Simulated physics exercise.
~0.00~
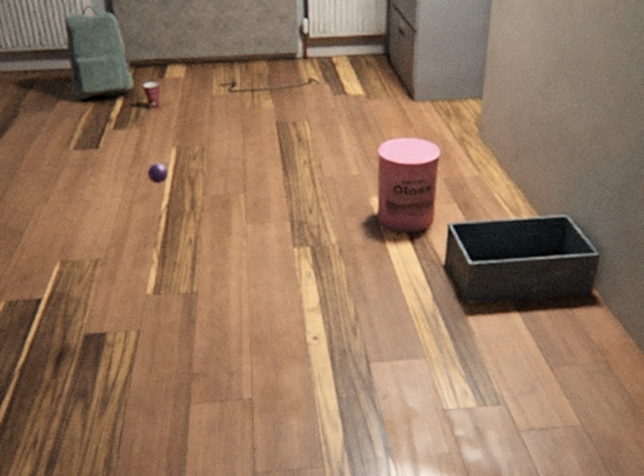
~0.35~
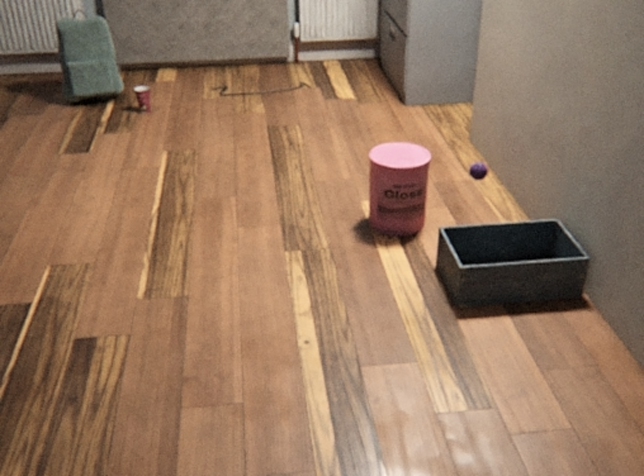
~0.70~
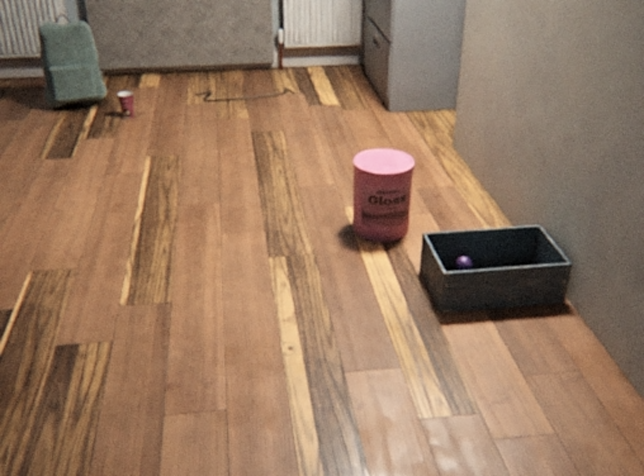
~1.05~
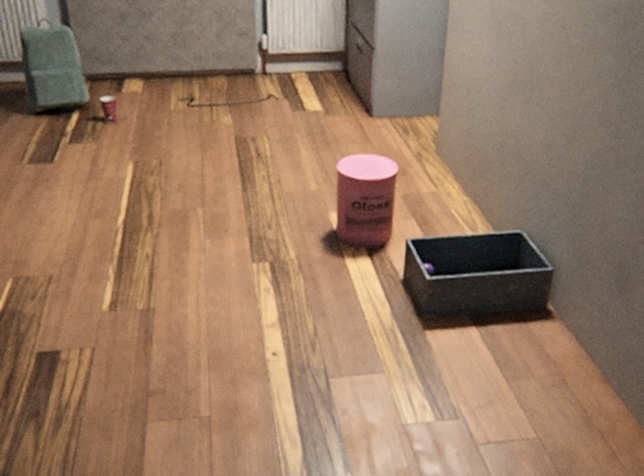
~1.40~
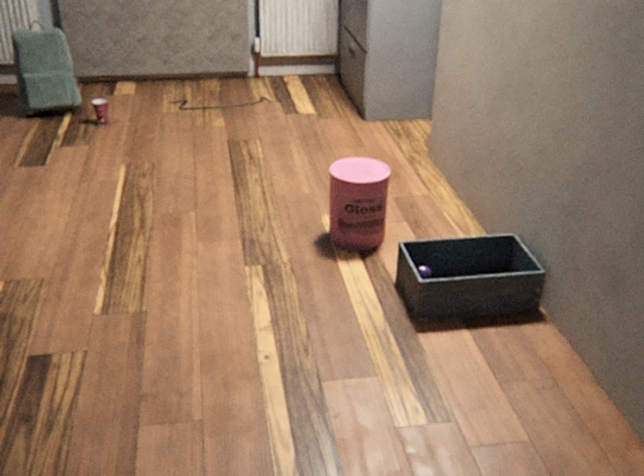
A wood-plank floor with light and dark streaks stretches across a room, seen from above at an angle as the view pans slightly right. An open dark box sits near the grey wall at right, with a lettered pink pail just behind it to the left; a greenish object and small reddish cup stand at far left. A small, round purple thing flies from the left past the pail towards the wall. It drops into the box, moves to its left end, then shifts slightly right. It ends inside, the pail still standing in place.
